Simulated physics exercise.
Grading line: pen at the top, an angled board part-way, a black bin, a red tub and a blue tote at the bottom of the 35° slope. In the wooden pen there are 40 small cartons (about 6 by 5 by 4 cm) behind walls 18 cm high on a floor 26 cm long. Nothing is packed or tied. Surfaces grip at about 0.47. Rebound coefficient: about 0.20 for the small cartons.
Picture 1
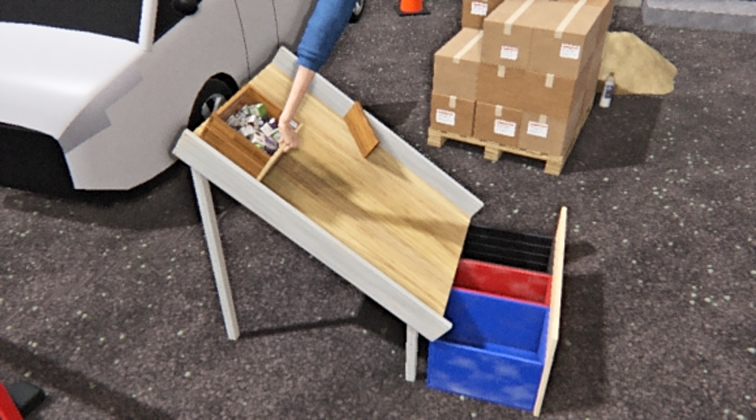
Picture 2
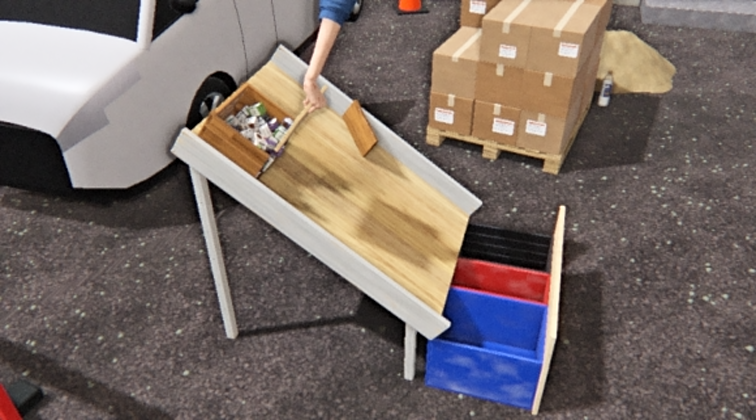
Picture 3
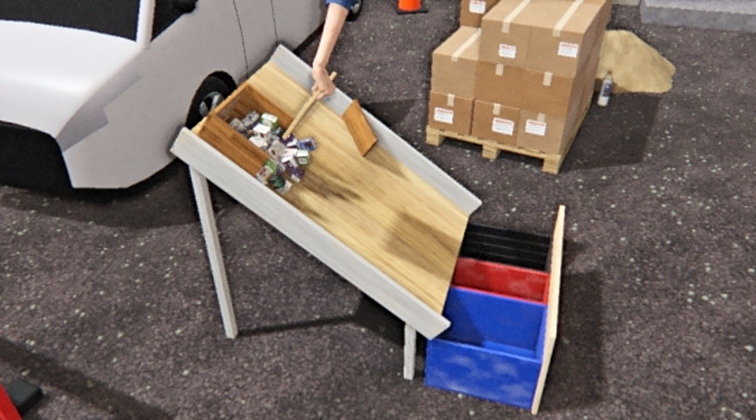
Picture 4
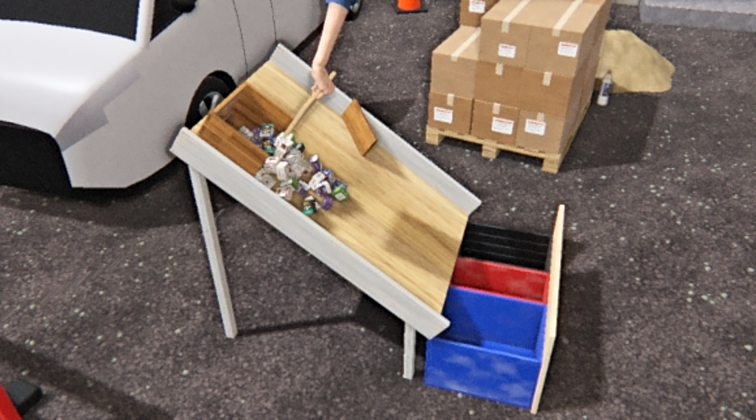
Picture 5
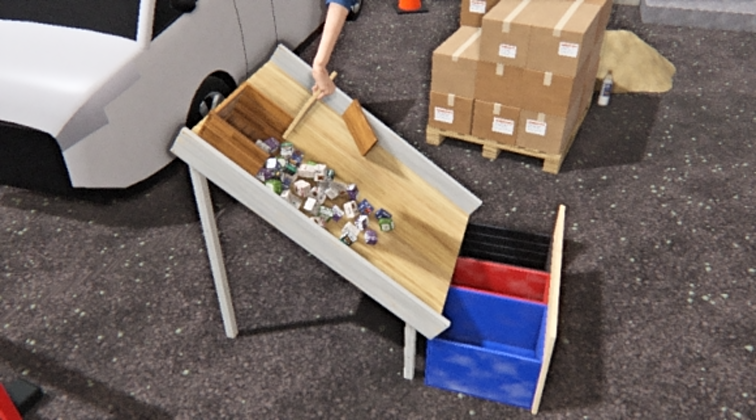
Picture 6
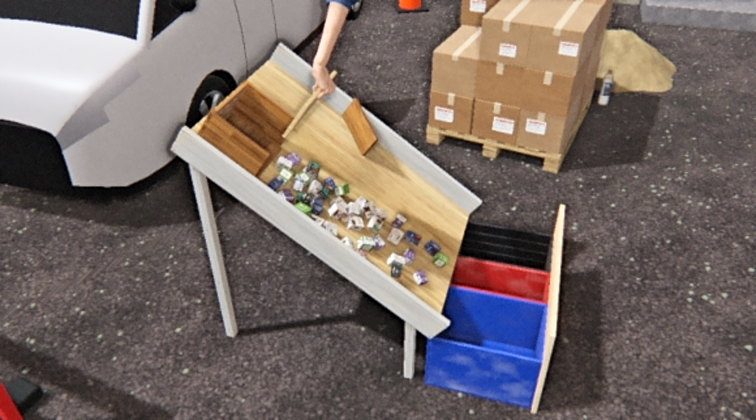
A hand lifting the gate of a wooden pen on a sloped board, small cartons sliding out and spreading down to the right.
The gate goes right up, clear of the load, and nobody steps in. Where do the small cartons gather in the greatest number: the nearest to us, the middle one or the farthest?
The largest share ends in the nearest one: The blue tote.
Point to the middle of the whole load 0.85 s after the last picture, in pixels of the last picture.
Near (513, 356).
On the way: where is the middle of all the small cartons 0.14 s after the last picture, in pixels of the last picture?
At about (383, 241).
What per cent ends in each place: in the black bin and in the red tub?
About 0 and 20 per cent.
Then, 0.14 s after the last picture, 2 in the red tub, 1 in the blue tote, 34 on the slope and 3 in the air.
Then, 0.31 s after the last picture, 5 in the red tub, 9 in the blue tote, 22 on the slope and 4 in the air.
Then, 0.54 s after the last picture, 8 in the red tub, 23 in the blue tote, 7 on the slope and 2 in the air.
Final count (0.85 s after the last picture), 8 in the red tub and 32 in the blue tote.
